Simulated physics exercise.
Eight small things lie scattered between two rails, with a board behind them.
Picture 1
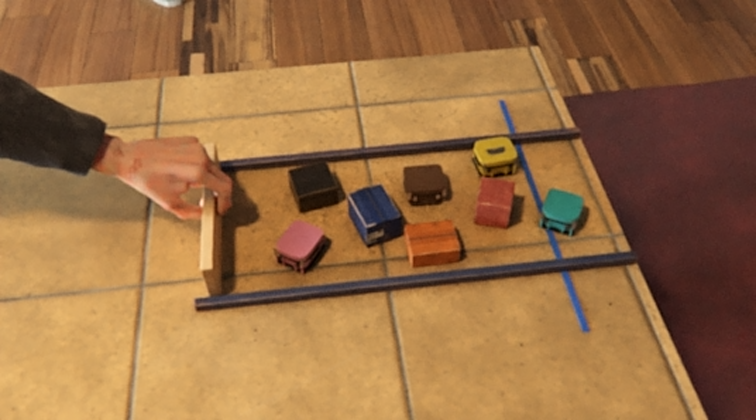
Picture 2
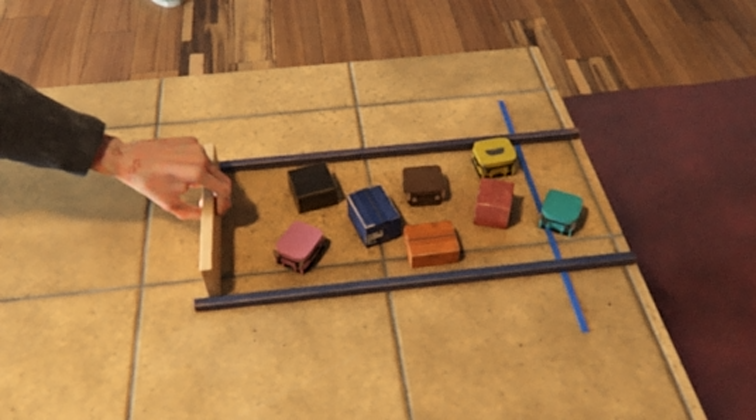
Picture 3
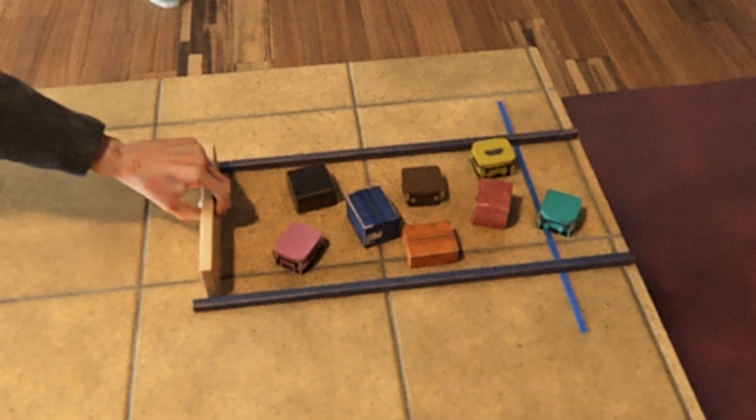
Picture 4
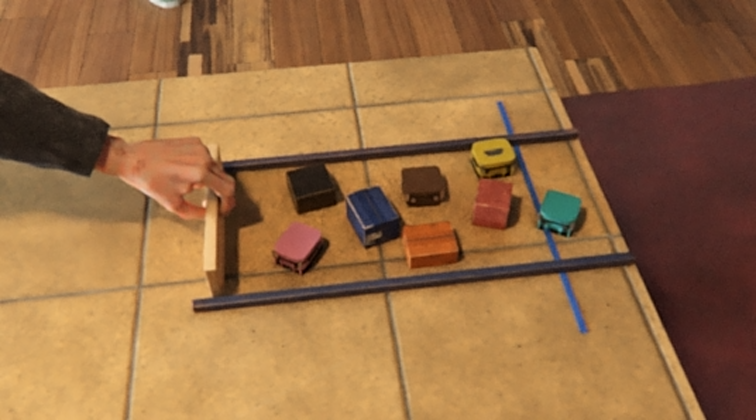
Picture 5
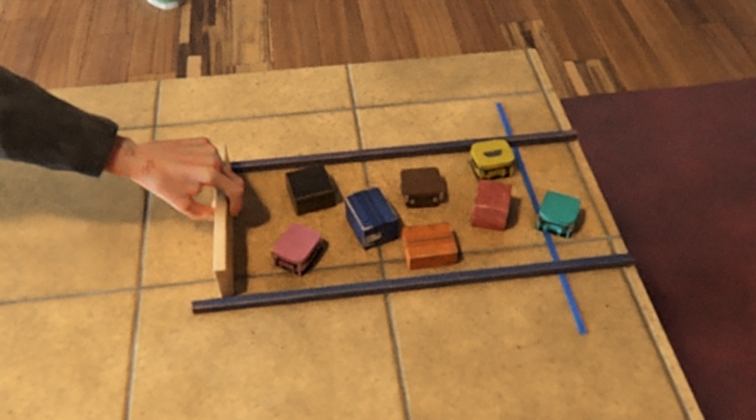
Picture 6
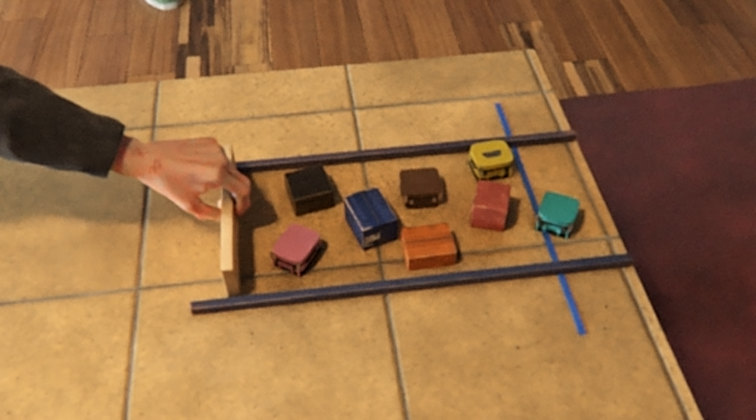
A hand in a dark sleeve holds an upright wooden board at the left end of two dark rails on a tan tiled surface, seen from above at an angle. Between the rails lie eight small cases and blocks, black, pink, blue, brown, orange, red, yellow and turquoise, with blue tape crossing at right. The hand slides the board slightly right while the pieces stay put.
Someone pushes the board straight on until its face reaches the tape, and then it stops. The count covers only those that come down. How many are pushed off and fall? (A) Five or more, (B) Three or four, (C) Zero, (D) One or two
(B) Three or four.
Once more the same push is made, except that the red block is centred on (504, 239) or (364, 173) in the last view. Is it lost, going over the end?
Well, the red block fails to stay the first time and sits tight the second time.
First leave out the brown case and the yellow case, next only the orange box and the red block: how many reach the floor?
2 in the first case and 1 in the second.
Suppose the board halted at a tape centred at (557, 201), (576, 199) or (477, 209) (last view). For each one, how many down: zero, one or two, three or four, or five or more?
Lab note - fallen per tape, in order: Five or more / five or over / no fall at all.
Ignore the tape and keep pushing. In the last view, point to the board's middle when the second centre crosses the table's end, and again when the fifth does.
It sits around (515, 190) and after that around (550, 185).
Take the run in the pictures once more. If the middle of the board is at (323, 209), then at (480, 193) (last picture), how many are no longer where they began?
So far 3, and 8 at the second.
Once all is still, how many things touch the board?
Tally at the end: 2.
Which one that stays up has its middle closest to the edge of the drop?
The one is the brown case.
Early on, none off yet; turquoise case at rest near (557, 215); yellow case at rest near (490, 162); red block at rest near (491, 206).
A while later, none off yet; turquoise case travelled a little near (571, 216); yellow case travelled about its own width near (523, 156); red block travelled about its own width near (531, 199).
Finally, the number that fall off is three or four; lost, red block, yellow case and turquoise case.
